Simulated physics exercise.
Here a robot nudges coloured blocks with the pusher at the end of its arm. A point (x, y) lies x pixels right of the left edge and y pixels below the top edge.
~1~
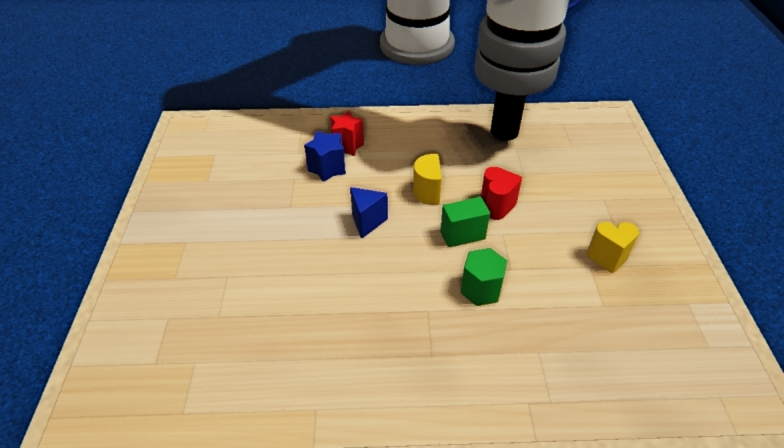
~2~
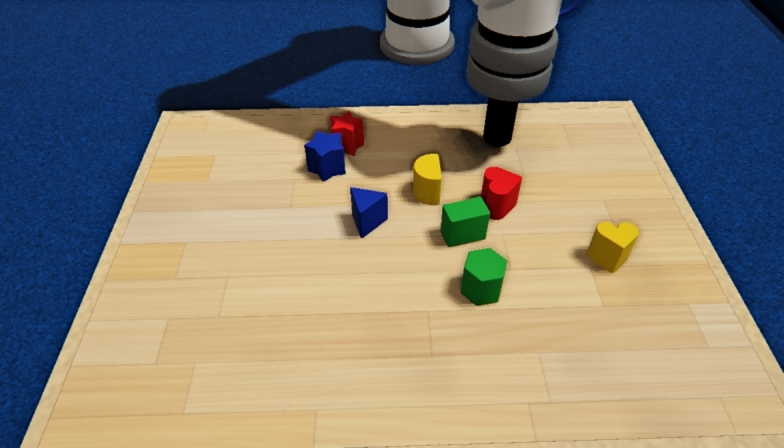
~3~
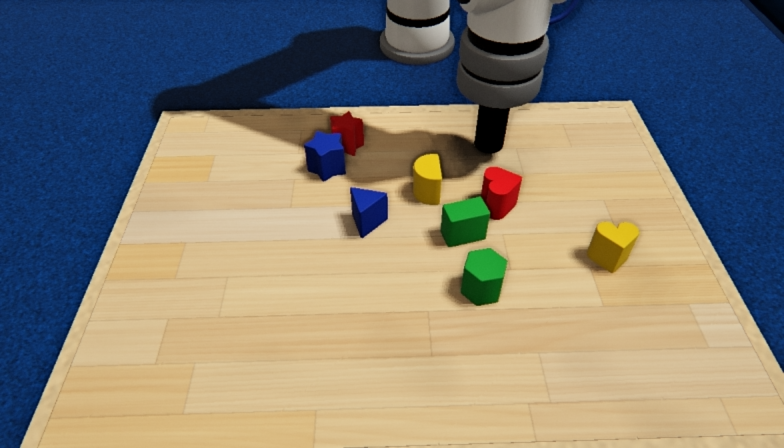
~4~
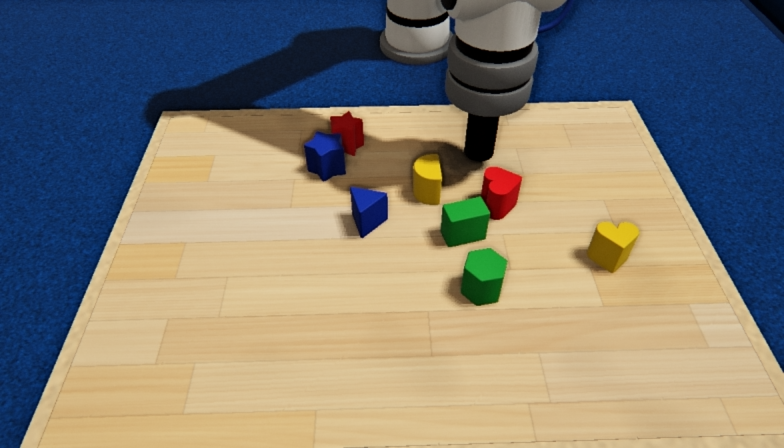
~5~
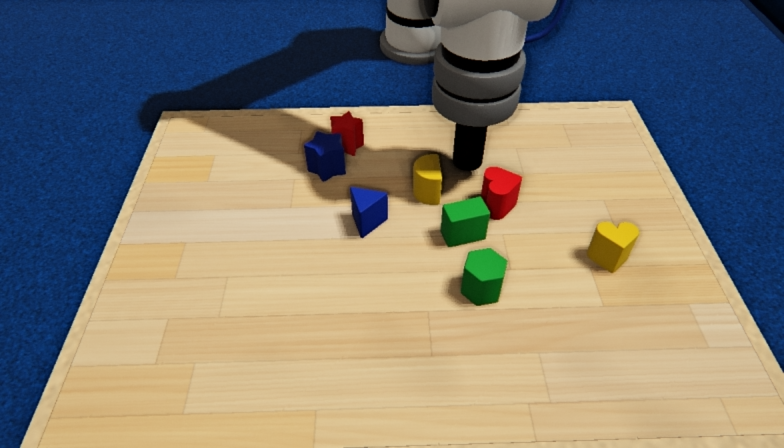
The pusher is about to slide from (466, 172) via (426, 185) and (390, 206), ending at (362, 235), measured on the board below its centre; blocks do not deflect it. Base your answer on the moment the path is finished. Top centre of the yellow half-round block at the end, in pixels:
It comes to (389, 216).
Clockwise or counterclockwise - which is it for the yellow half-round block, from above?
Answer: Against the clock.
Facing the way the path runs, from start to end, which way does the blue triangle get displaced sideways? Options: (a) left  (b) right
The one that fits is a, left.
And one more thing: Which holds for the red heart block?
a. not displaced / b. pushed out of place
a.
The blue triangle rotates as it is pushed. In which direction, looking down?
I'd predict that, seen from above, the blue triangle rotates clockwise.
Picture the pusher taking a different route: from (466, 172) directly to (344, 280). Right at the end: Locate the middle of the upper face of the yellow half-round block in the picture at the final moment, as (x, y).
The point I'd pick in the picture is (396, 177).
On the path given first. One third of the way, pusher at (425, 175); yellow half-round block at (413, 175), turned 55° anticlockwise.
Two thirds of the way, pusher at (389, 196); blue triangle at (360, 203), turned 45° clockwise; yellow half-round block at (394, 200), turned 100° anticlockwise.
At the end, pusher at (362, 224); blue triangle at (338, 224), turned 40° clockwise; yellow half-round block at (389, 216), turned 145° anticlockwise; red heart block still.
